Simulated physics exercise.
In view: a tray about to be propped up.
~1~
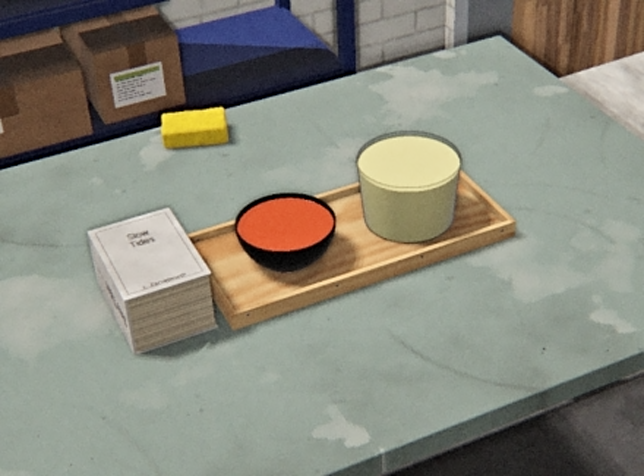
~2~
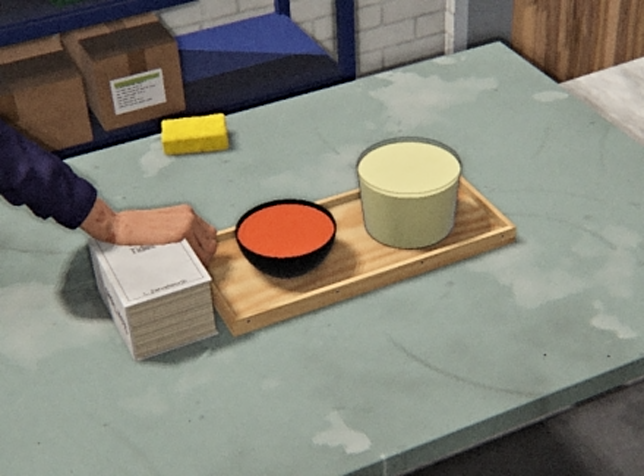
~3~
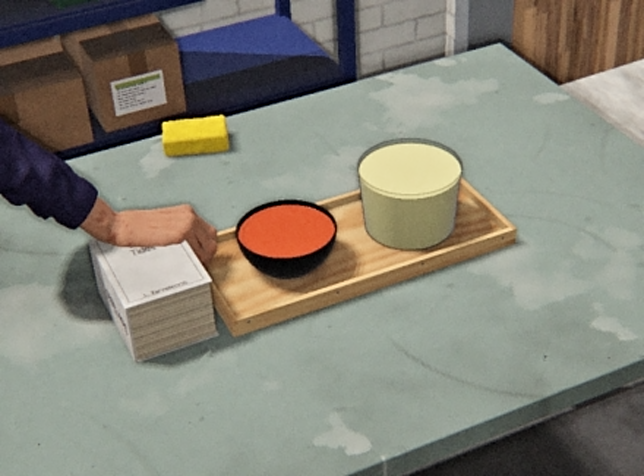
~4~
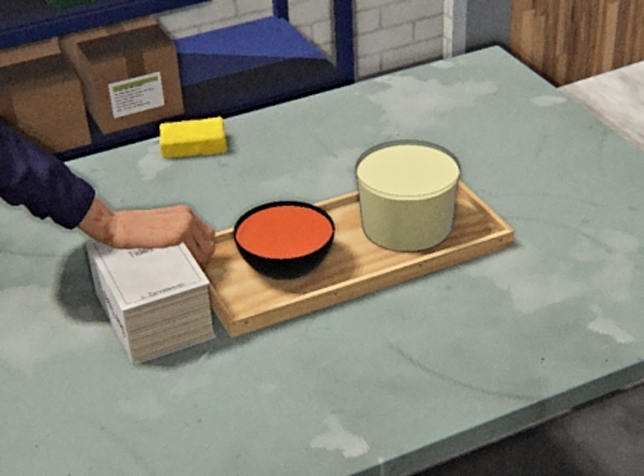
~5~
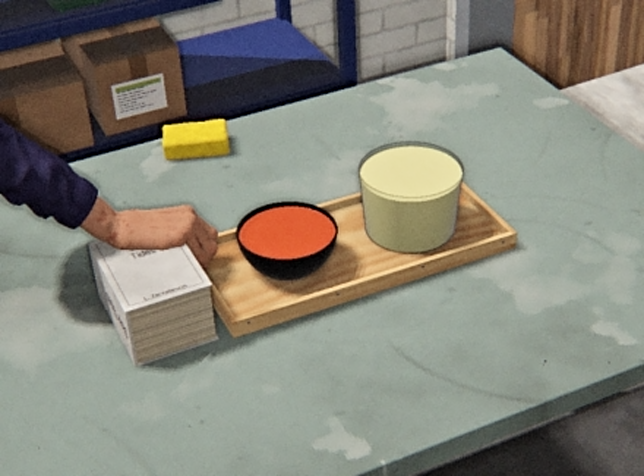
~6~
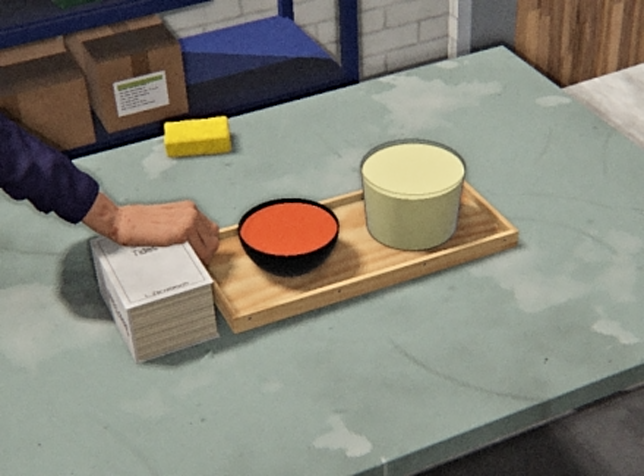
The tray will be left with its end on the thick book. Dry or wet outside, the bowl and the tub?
The bowl slops over; the tub slops over.
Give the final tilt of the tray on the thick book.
At 13° or so.
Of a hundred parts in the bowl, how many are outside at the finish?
About 22 per cent.
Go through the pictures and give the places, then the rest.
In the first picture, the tray lies flat; bowl (286, 237) about three quarters full; tub (409, 187) nearly full; thick book (173, 314).
In the second picture, a hand takes the end of the tray; bowl about three quarters full, surface at (286, 232); tub nearly full, surface at (409, 169).
In the third picture, the end has come up a little; bowl (288, 243) about three quarters full; tub (410, 194) nearly full.
In the fourth picture, slope near 1°; bowl about three quarters full, surface at (284, 234); tub nearly full, surface at (408, 172); thick book (171, 324).
In the fifth picture, the tray slopes by about 1°; bowl (288, 245) about three quarters full; tub (410, 198) nearly full.
In the sixth picture, the end is rising; bowl about three quarters full, surface at (289, 231); tub nearly full, surface at (413, 171); thick book (175, 323).
Soon after, the tray slopes by about 7°; bowl, nothing has left it; tub, nothing has left it.
Later, the tray slopes by about 15°; bowl, some has gone over its rim; tub, some has gone over its rim.
In the end, the tray slopes by about 13°, resting on the thick book; bowl, some has gone over its rim; tub, some has gone over its rim.
